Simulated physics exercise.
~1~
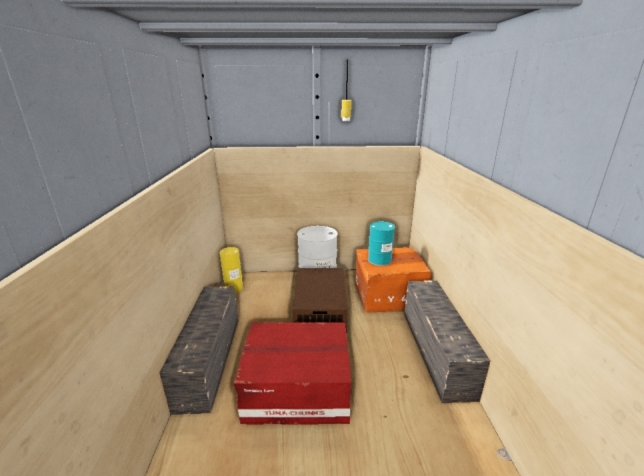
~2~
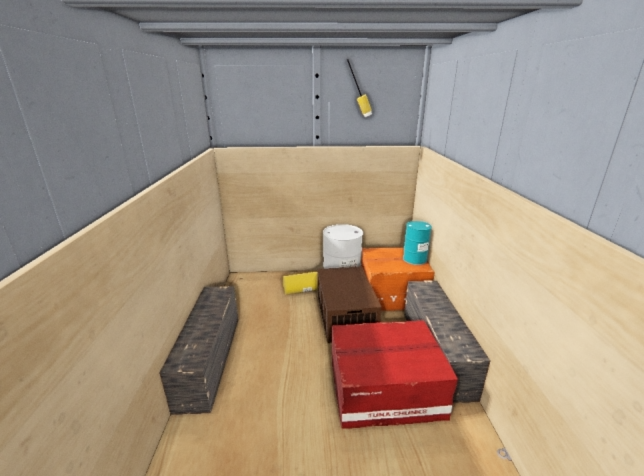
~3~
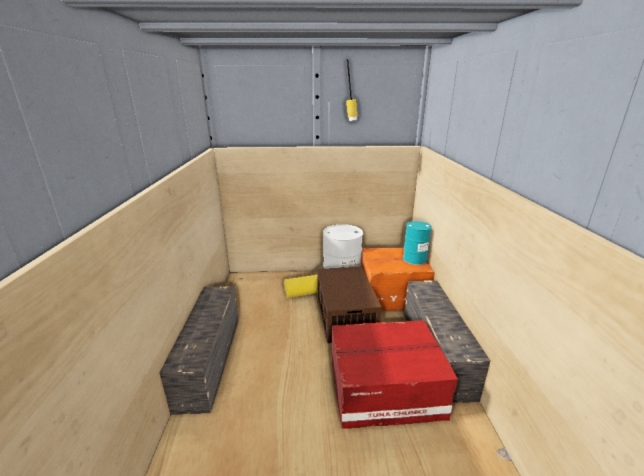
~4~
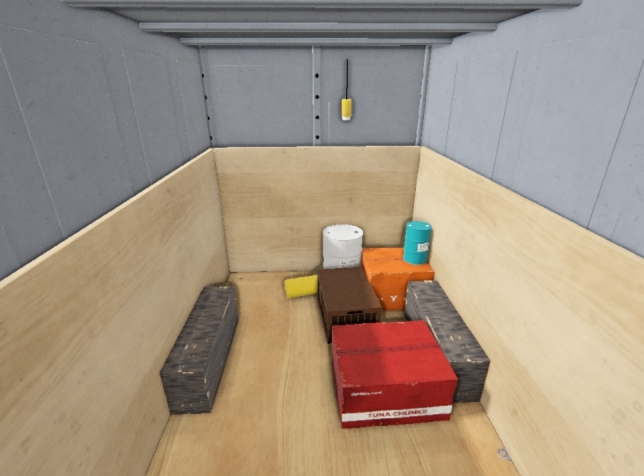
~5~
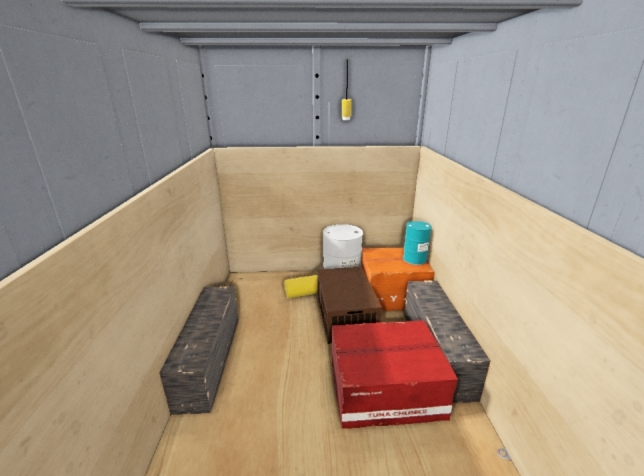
Red box, brown chest and drum sliding right in a wood-lined cargo bay as a yellow canister topples, then everything lying still.
